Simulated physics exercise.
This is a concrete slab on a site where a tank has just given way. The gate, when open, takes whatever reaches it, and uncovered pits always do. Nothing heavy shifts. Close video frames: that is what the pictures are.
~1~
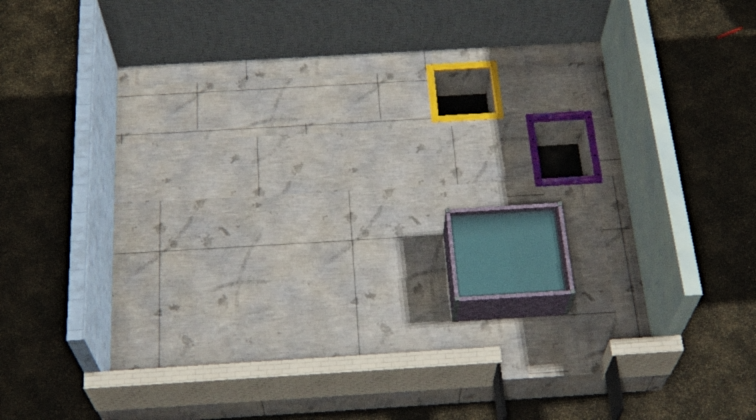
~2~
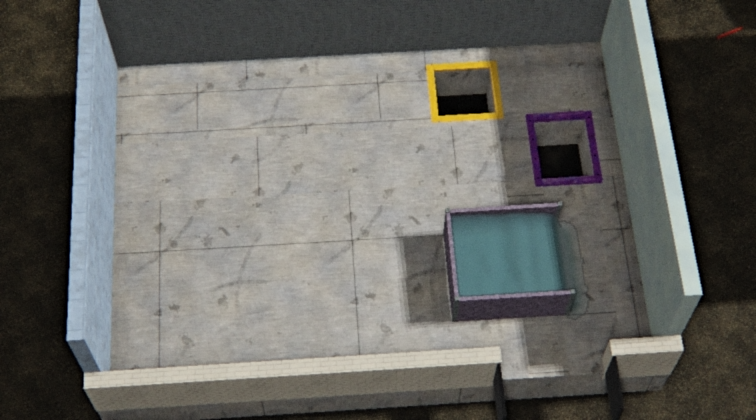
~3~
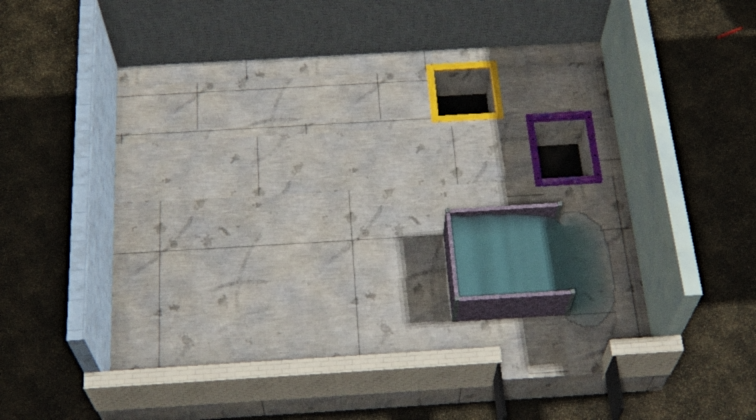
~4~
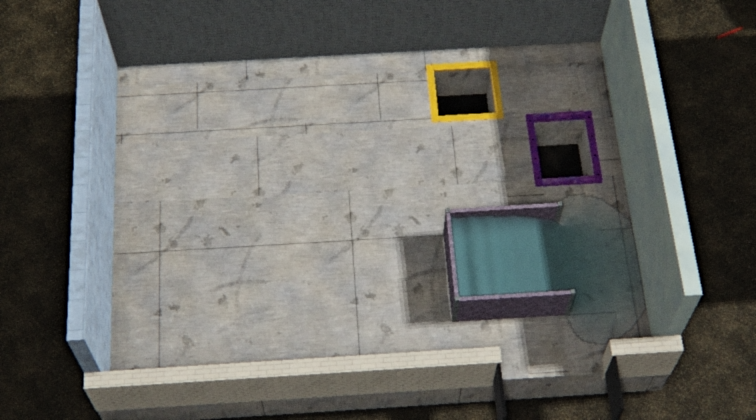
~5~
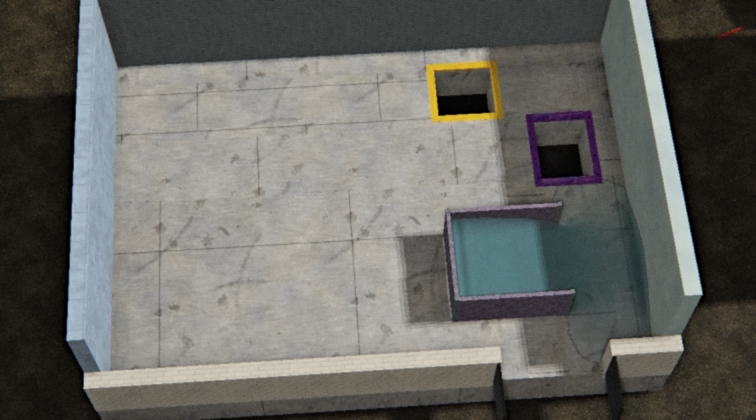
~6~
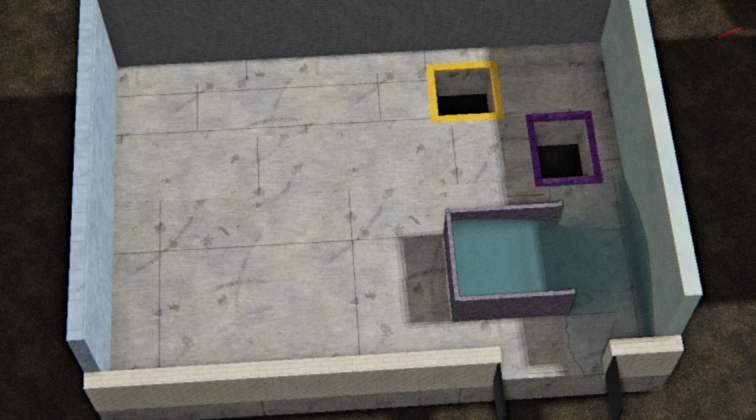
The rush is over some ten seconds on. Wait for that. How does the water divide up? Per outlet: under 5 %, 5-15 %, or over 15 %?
Outlets: Gate - over 15 %; yellow pit - 5-15 %; purple pit - over 15 %.
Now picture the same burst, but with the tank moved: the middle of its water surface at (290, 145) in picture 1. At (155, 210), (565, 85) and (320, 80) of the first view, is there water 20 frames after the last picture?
Spot 1 unwetted, spot 2 wetted, and spot 3 unwetted.
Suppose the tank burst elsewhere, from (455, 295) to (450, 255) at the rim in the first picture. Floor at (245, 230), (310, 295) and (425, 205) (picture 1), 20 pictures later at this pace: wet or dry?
First spot submerged, second spot submerged, third spot spared.
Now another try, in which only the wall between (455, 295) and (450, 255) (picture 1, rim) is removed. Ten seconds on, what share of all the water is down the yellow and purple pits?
In percent: Yellow 6, purple 0.
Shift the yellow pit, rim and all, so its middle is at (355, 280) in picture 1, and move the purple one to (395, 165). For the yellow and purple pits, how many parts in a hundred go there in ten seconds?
Roughly, in per cent: Yellow 2, purple 0.
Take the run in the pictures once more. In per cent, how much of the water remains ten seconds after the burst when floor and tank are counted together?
52 %.
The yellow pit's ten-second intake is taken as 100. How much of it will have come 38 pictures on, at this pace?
I get 65 per cent.
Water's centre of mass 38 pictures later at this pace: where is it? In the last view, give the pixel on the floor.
Near (466, 239) in the last view.
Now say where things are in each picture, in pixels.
Still water in the tank at (509, 253), in the first frame.
The front is at a hidden place, out from the gap at (560, 262), in the second frame.
Water pours out at (559, 264) and has run to (583, 219), in the third frame.
Water pours out at (559, 265) and has run to (631, 230), in the fourth frame.
Water pours out at (559, 265) and has run to (625, 193), in the fifth frame.
Water pours out at (559, 265) and has run to (621, 170), in the sixth frame.
A moment on, water covers 10 % of the floor; the gate 0 %, the yellow pit 0 %, the purple pit 1 %.
Next, water covers 20 % of the floor; the gate 2 %, the yellow pit 0 %, the purple pit 6 %.
Then, water covers 30 % of the floor; the gate 9 %, the yellow pit 2 %, the purple pit 13 %.
Later, water covers 50 % of the floor; the gate 15 %, the yellow pit 8 %, the purple pit 18 %.
In the end, water covers 70 % of the floor; the gate 18 %, the yellow pit 12 %, the purple pit 18 %.
